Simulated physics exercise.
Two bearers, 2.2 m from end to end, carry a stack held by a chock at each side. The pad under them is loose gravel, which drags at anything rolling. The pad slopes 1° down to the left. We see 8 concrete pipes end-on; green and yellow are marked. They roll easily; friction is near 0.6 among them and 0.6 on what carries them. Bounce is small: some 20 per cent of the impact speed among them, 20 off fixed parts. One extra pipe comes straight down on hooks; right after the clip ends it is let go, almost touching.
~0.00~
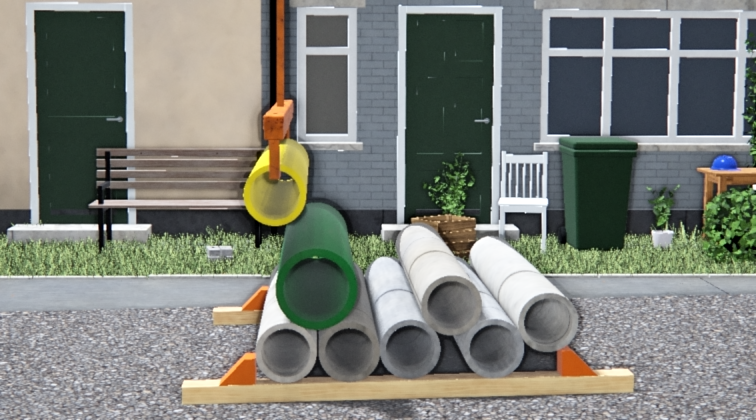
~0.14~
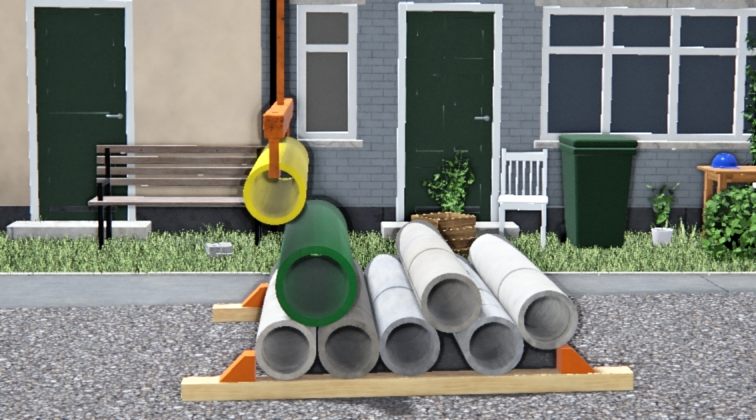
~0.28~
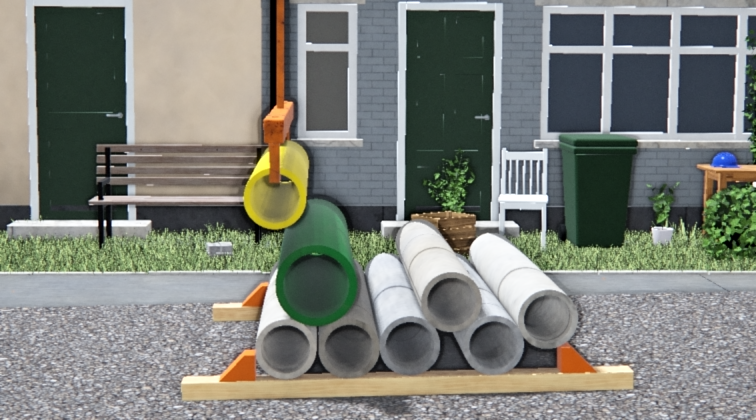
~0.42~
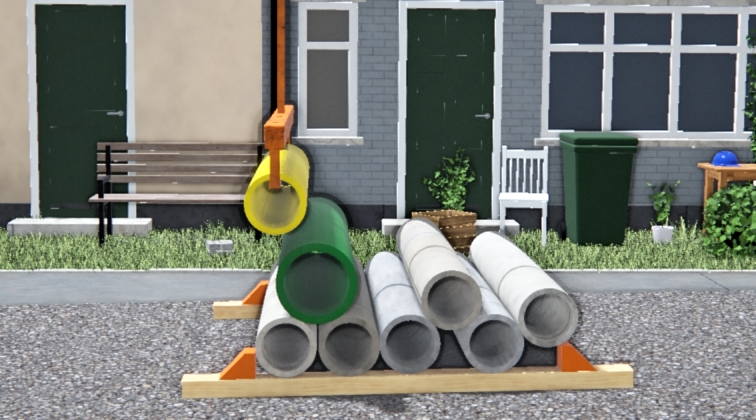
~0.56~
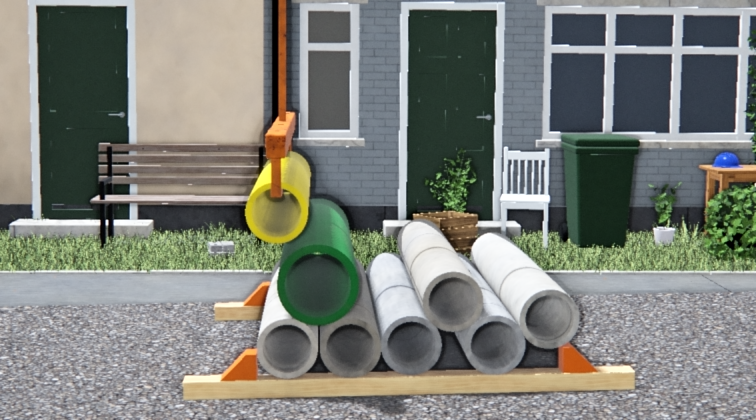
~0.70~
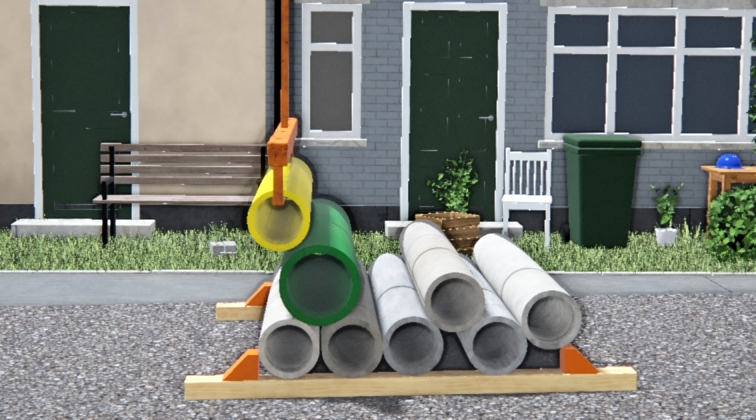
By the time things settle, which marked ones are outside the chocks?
The green one stays on the stack; the yellow one rolls off the stack.
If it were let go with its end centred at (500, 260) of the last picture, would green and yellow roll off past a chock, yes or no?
Then green no, yellow no.
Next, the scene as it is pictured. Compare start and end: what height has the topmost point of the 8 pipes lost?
Roughly 40 cm.
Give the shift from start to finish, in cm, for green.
About: Green 0.
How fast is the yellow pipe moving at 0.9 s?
Roughly 0.6 m/s.
Then, 0.9 s in, green is up on others, 30 cm inside the left chock; yellow is up on others, 10 cm inside the left chock, rolling left; 0 off the stack.
Then, 1.1 s in, yellow is in the air, 5 cm inside the left chock, rolling left; still the same for green; 0 off the stack.
Then, 1.3 s in, yellow is beyond the left chock, rolling left; still the same for green; 1 off the stack.
In the end (2.3 s), green is up on others, 30 cm inside the left chock; yellow is beyond the left chock; 1 off the stack.
